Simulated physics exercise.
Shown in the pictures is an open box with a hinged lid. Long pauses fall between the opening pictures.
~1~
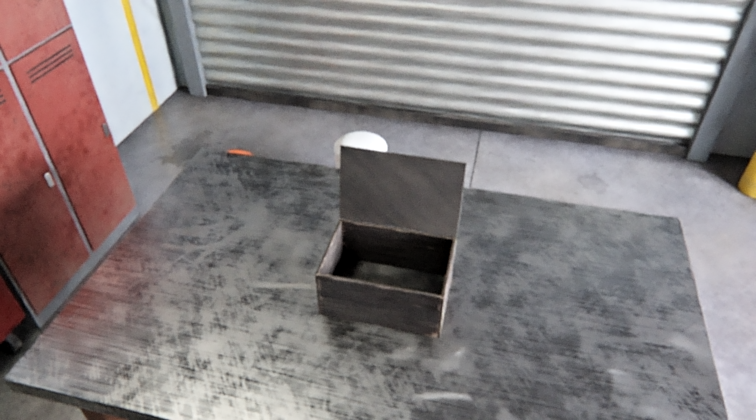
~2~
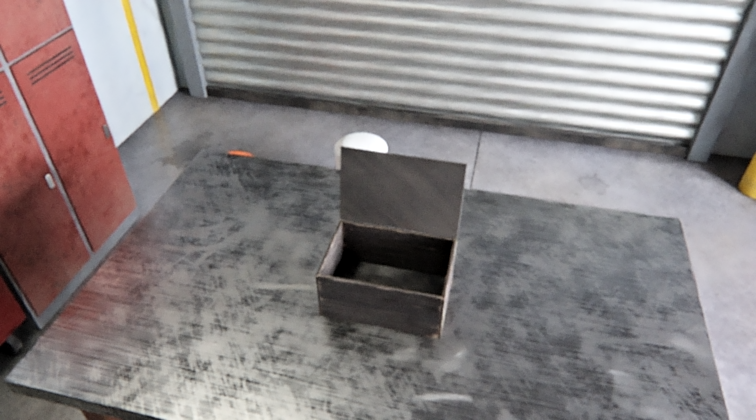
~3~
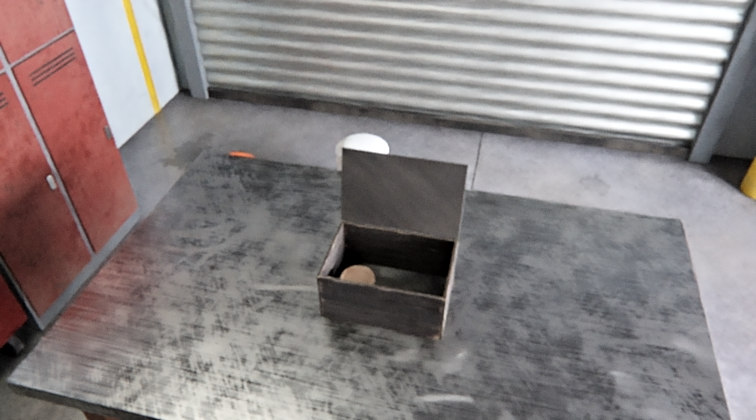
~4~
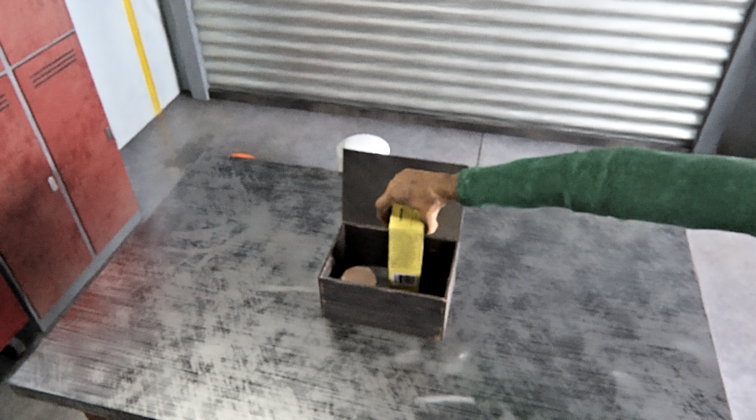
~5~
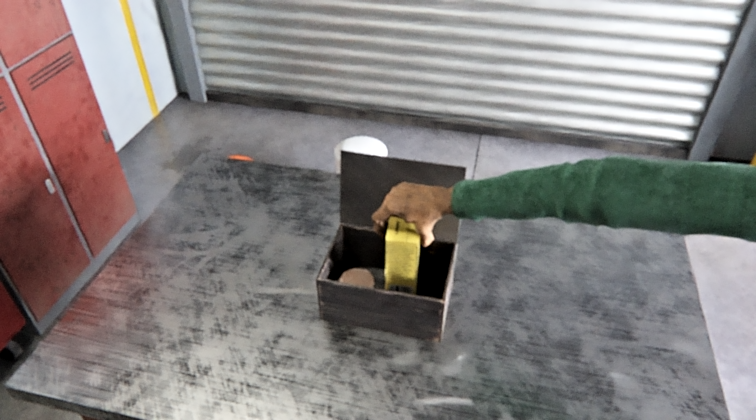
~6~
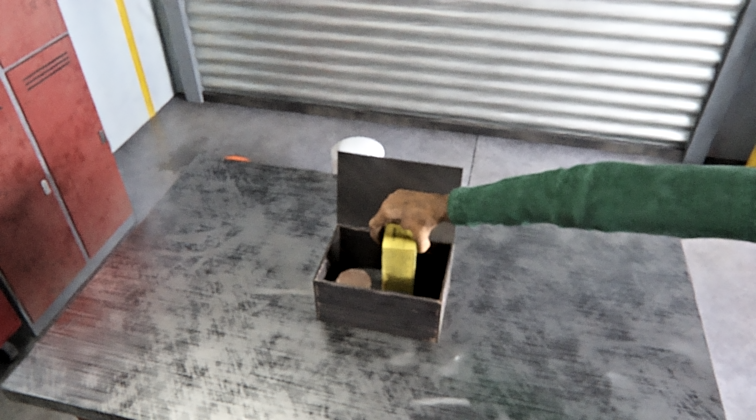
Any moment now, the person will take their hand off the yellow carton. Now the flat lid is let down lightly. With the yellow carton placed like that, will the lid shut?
No, the lid stays above the rim.
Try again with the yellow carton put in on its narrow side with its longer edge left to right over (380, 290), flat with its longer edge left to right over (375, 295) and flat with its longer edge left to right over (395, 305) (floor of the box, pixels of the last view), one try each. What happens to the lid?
Lid, try 1: Propped open; try 2: Fully down; try 3: Propped open.
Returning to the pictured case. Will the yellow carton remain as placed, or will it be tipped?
It stays as it was set.
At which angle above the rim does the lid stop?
Some 65 degrees above the rim, more or less.
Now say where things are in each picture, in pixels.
In the first picture, the last thing is not in view yet.
In the second picture, the last thing is not in view yet.
In the third picture, the last thing is not in view yet.
The fourth picture shows still above its spot; yellow carton (406, 248).
The fifth picture shows still above its spot; yellow carton (403, 260).
The sixth picture shows put in, still held; yellow carton (399, 266).
Then, 1.10 s past the last view, lid starting down.
Then, 1.50 s past the last view, lid 70° above the rim.
Then, 3.70 s past the last view, lid 69° above the rim.
Finally, lid 67° above the rim; both still in place. Final places as the last picture's camera would see them, yellow carton near (401, 267).
